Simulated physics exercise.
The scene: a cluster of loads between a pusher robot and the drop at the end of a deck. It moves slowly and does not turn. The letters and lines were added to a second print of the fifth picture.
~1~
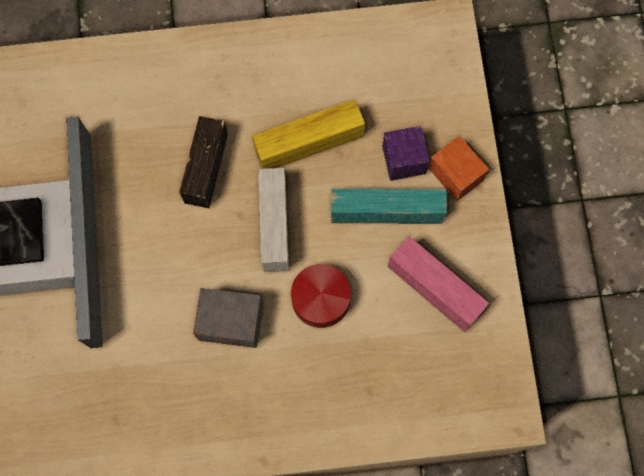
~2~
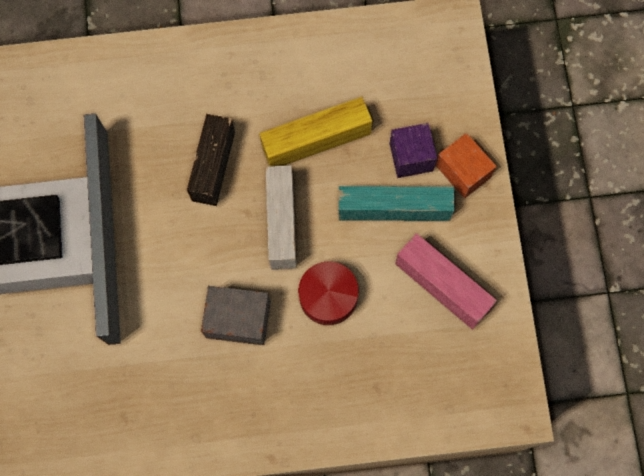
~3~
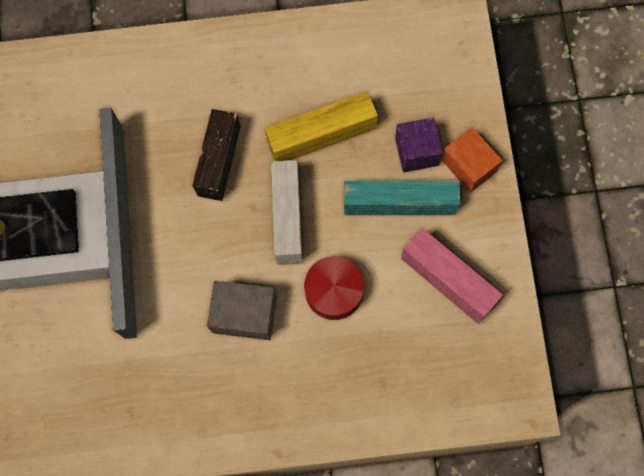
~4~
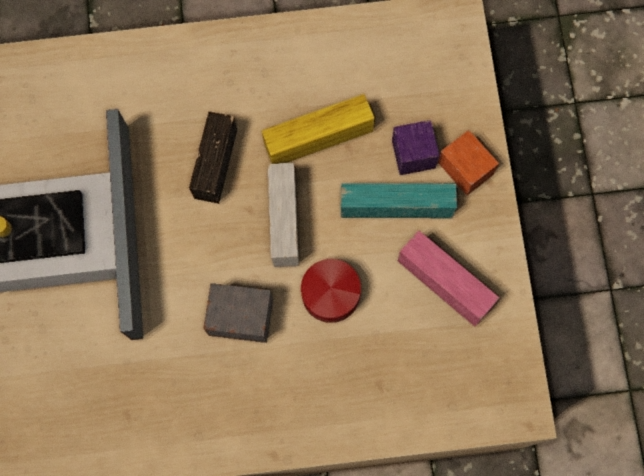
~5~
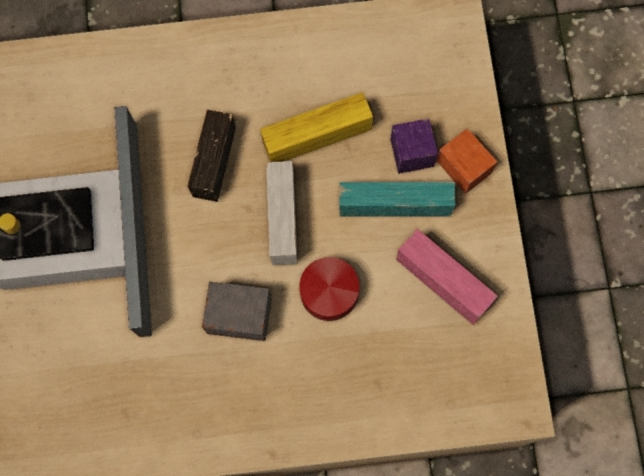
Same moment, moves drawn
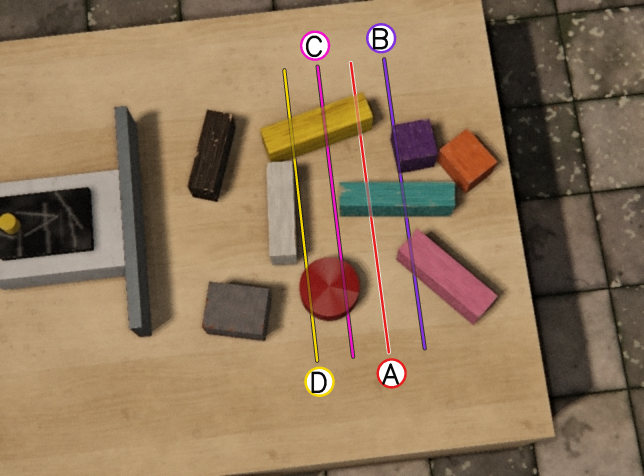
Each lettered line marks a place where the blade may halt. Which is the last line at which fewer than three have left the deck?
It should halt at B.
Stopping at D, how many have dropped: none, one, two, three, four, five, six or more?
In all, none.
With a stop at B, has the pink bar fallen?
Yes.
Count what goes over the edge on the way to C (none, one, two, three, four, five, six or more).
By then, none.
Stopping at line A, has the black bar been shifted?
Yes.
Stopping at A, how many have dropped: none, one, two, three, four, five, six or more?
The count is none.
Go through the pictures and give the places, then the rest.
Red canister (321, 297); white bar (274, 221); purple crate (405, 153), in the first frame.
Robot (21, 230); grey crate (236, 316), in the second frame.
Robot (37, 224); turquoise bar (401, 199), in the third frame.
Robot (44, 225); pink bar (447, 279), in the fourth frame.
Robot (53, 223); red canister (329, 290); white bar (282, 214); purple crate (413, 146), in the fifth frame.
On the marked copy, A at (369, 202); B at (404, 198); C at (335, 206); D at (300, 210).
Taking B. A third of the way, robot (153, 211); grey crate (277, 306); black bar (245, 152).
Two thirds of the way, robot (253, 200); pink bar (477, 266); turquoise bar (439, 200).
When it is over, robot (326, 191); pink bar over the edge; orange crate over the edge; two fallen.
As for the rest, A is within the limit but short; C is within the limit but short; D is within the limit but short.
